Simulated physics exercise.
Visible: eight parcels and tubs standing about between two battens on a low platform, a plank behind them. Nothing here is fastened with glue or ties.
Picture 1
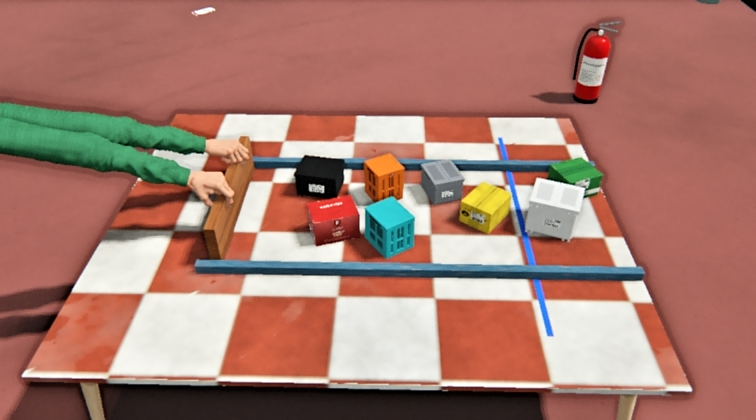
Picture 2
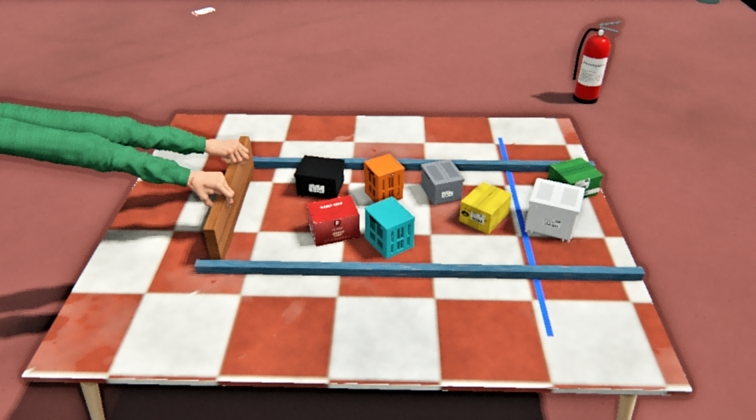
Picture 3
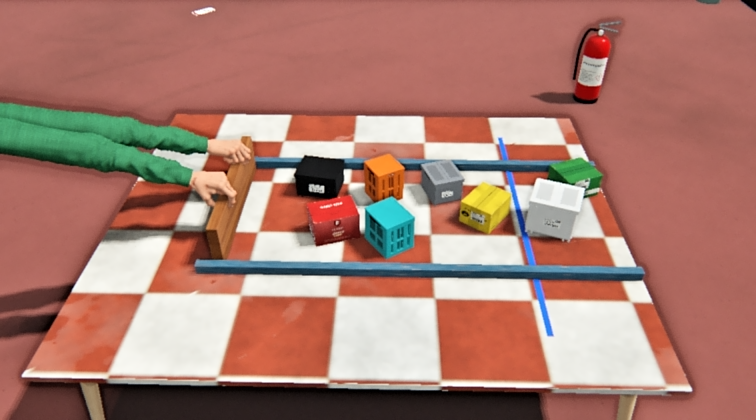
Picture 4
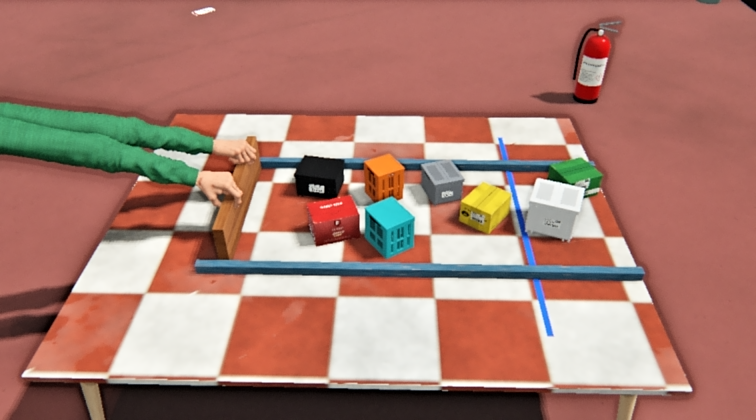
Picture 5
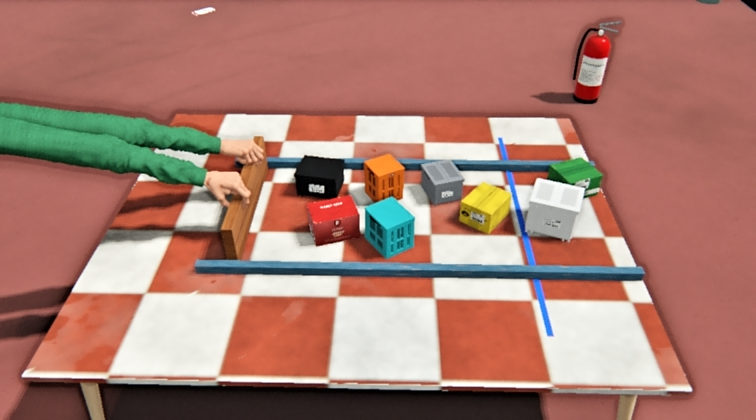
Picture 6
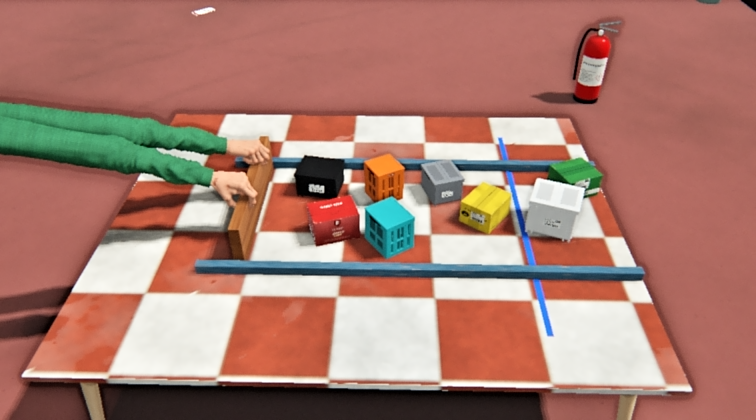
Two green-sleeved arms reach in from the left and hold a wooden plank upright on a red-and-white checkered table, seen from above at a slant. Between two blue battens stand black, red, orange, turquoise, grey, yellow, white and green containers, with blue tape crossing near the right and a fire extinguisher behind. The hands slide the plank slightly rightward, while the containers and view stay still.
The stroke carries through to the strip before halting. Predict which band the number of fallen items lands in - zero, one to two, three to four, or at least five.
The number that fall lands in the band one to two.
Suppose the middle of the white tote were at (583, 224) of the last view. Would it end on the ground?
It goes off the edge.
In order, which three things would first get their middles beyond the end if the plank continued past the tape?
I'd say the green parcel leads, followed by the white tote, then the grey tote.
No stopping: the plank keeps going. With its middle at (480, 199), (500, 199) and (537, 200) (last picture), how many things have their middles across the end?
Counts per position: 0 / 1 / 3.
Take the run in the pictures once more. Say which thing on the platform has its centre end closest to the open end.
That would be the grey tote.
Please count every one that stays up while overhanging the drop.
The number would be 2.
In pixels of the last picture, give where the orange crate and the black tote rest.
Around (577, 187) and around (535, 178).
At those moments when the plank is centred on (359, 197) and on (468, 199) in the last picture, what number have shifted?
The counts are 5 and 8.
Soon after, none off yet; green parcel at rest near (574, 180); white tote at rest near (554, 210); yellow parcel at rest near (486, 207).
At rest, the number that fall off is one or two; fallen, white tote and green parcel.
